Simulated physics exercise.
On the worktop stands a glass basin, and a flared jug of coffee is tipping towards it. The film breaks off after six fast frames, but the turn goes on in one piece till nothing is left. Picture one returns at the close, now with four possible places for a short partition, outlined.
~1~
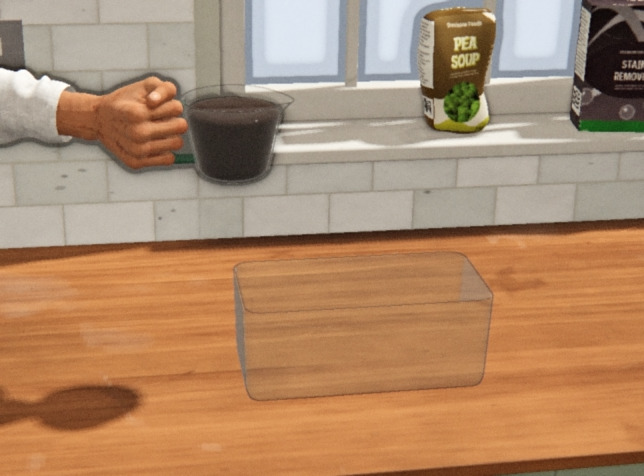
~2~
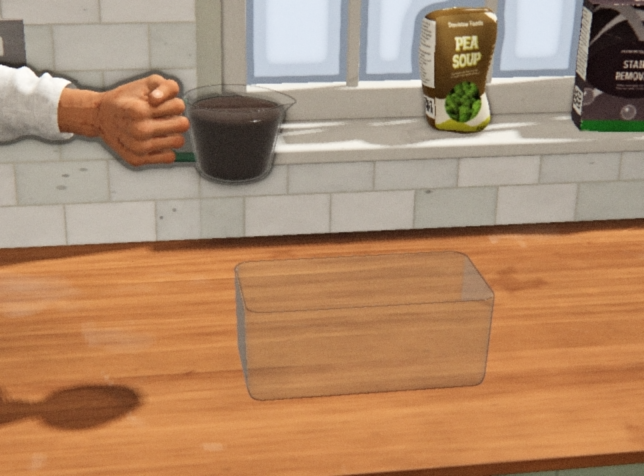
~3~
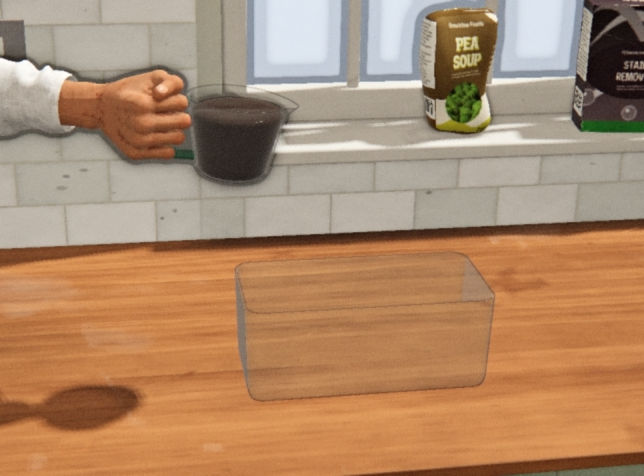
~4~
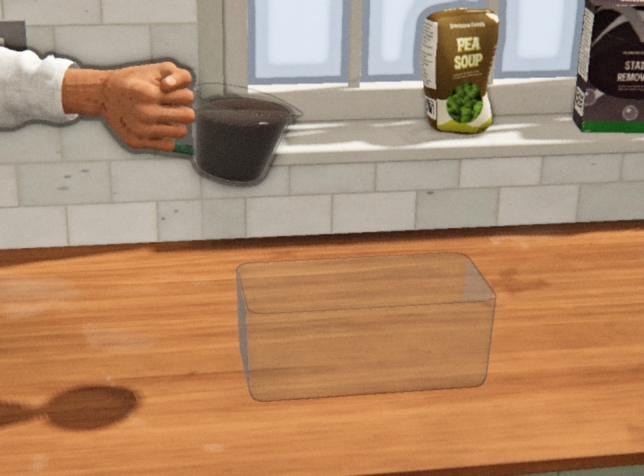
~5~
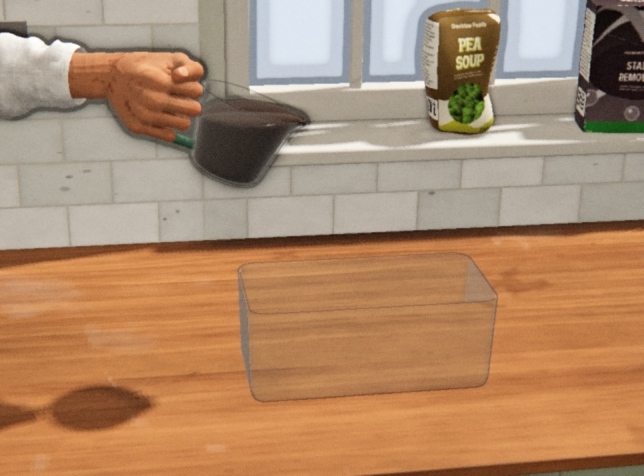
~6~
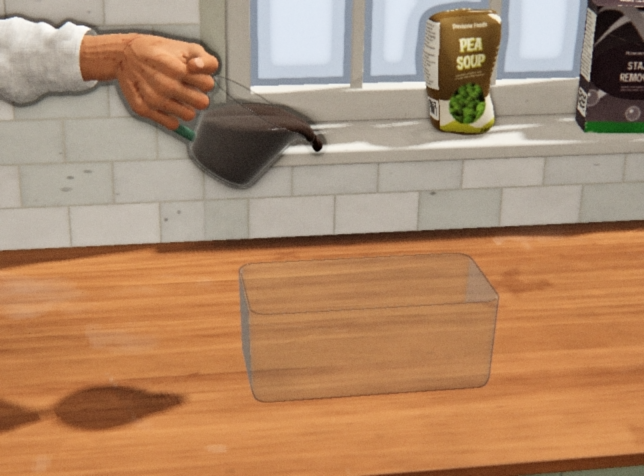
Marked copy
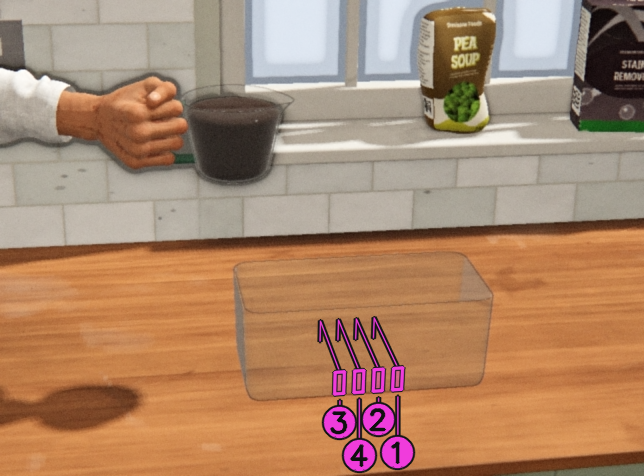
A hand tips a jug of dark coffee rightward until the liquid runs over its lip.
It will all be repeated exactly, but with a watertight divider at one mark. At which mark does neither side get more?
Take 4.
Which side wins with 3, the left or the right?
The right side.
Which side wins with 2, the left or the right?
The left side.
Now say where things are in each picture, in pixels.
In the first picture, upright, lip at (293, 99); basin from (246, 398) to (483, 381); nothing has left yet.
In the second picture, upright, lip at (295, 100); nothing has left yet.
In the third picture, tipped about 6°, lip at (298, 105); nothing has left yet.
In the fourth picture, tipped about 13°, lip at (302, 113); nothing has left yet.
In the fifth picture, tipped about 22°, lip at (306, 123); coffee is over the lip, down to (302, 122).
In the sixth picture, tipped about 32°, lip at (307, 136); coffee is over the lip, down to (317, 147).
On the marked copy, 1 at (397, 396); 2 at (378, 397); 3 at (339, 400); 4 at (359, 399).
With 1, about 86 % ends left of the wall and 11 % right of it; 3 % is lost outside.
With 2, about 76 % ends left of the wall and 20 % right of it; 4 % is lost outside.
With 3, about 24 % ends left of the wall and 74 % right of it.
With 4, about 45 % ends left of the wall and 53 % right of it.
